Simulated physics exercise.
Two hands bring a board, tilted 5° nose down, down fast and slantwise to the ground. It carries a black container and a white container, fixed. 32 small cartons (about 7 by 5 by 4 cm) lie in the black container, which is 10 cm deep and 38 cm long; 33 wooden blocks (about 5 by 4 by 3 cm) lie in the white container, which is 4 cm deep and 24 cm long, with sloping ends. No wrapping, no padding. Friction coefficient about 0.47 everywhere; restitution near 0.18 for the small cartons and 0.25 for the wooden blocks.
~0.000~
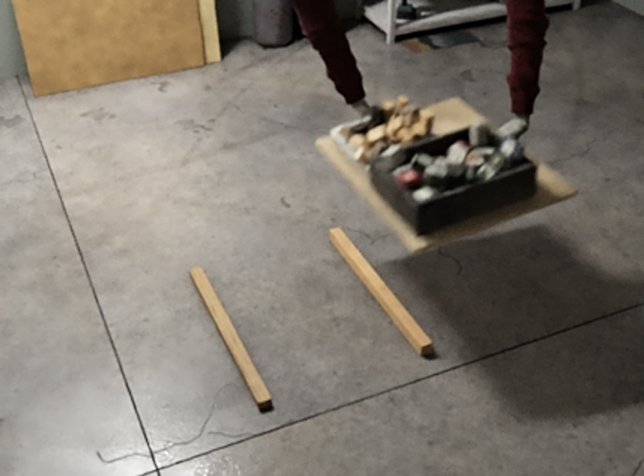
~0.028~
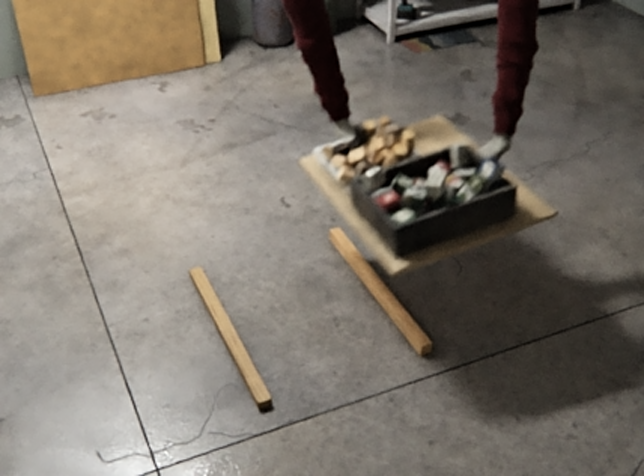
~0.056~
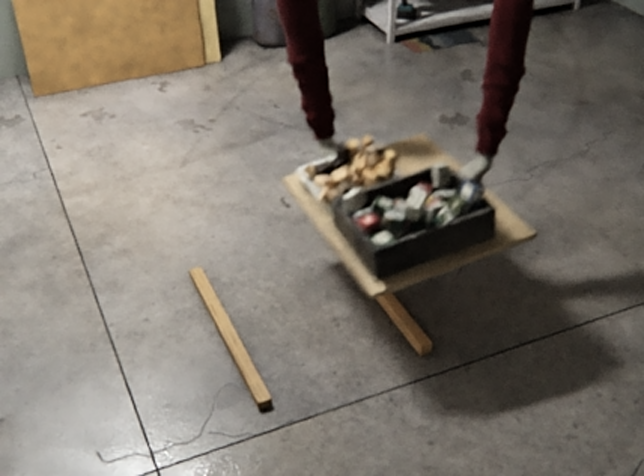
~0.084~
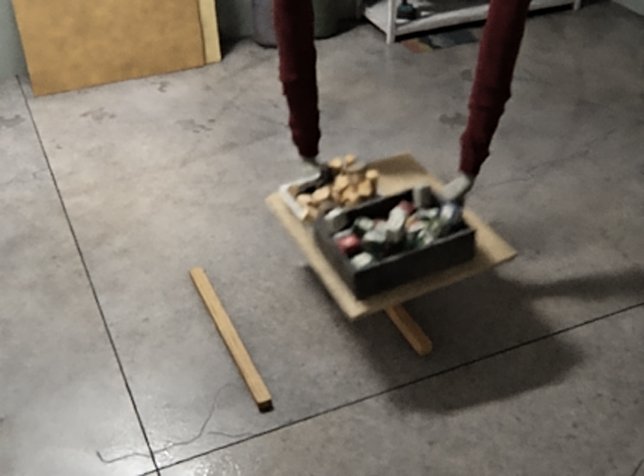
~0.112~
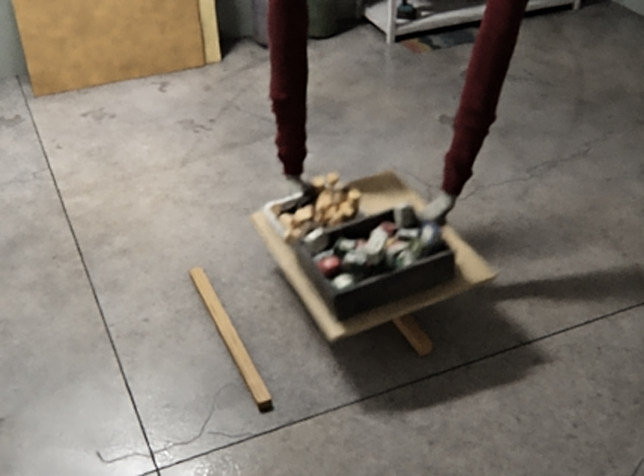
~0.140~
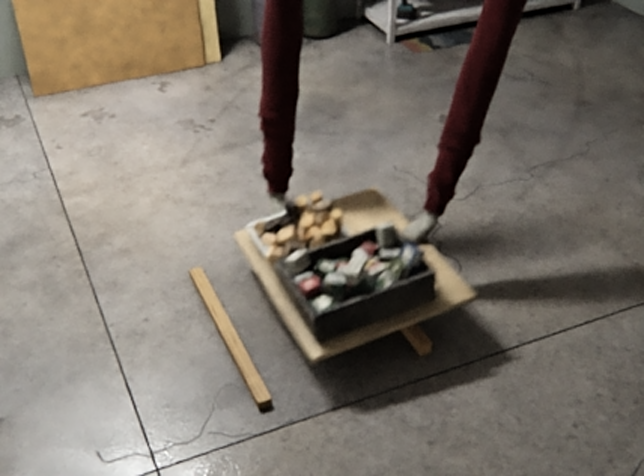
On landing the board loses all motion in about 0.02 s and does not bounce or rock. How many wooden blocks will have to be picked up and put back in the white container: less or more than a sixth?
More than a sixth of the wooden blocks leave the white container.
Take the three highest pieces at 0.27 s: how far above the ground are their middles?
About 18 cm.
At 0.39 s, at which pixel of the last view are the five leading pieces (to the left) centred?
At about (186, 303).
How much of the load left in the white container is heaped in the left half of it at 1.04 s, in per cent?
About 60 per cent.
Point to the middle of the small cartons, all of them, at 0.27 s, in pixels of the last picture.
Around (302, 322).
After 0.19 s, touchdown against the batten.
After 0.27 s, 0 of 32 out of the black container and 4 of 33 out of the white container.
After 0.39 s, 1 of 32 out of the black container and 8 of 33 out of the white container.
After 0.61 s, 1 of 32 out of the black container and 10 of 33 out of the white container.
Outcome (at 1.04 s), 1 of 32 out of the black container and 9 of 33 out of the white container. Asked share, 9 of 33, 27 per cent.
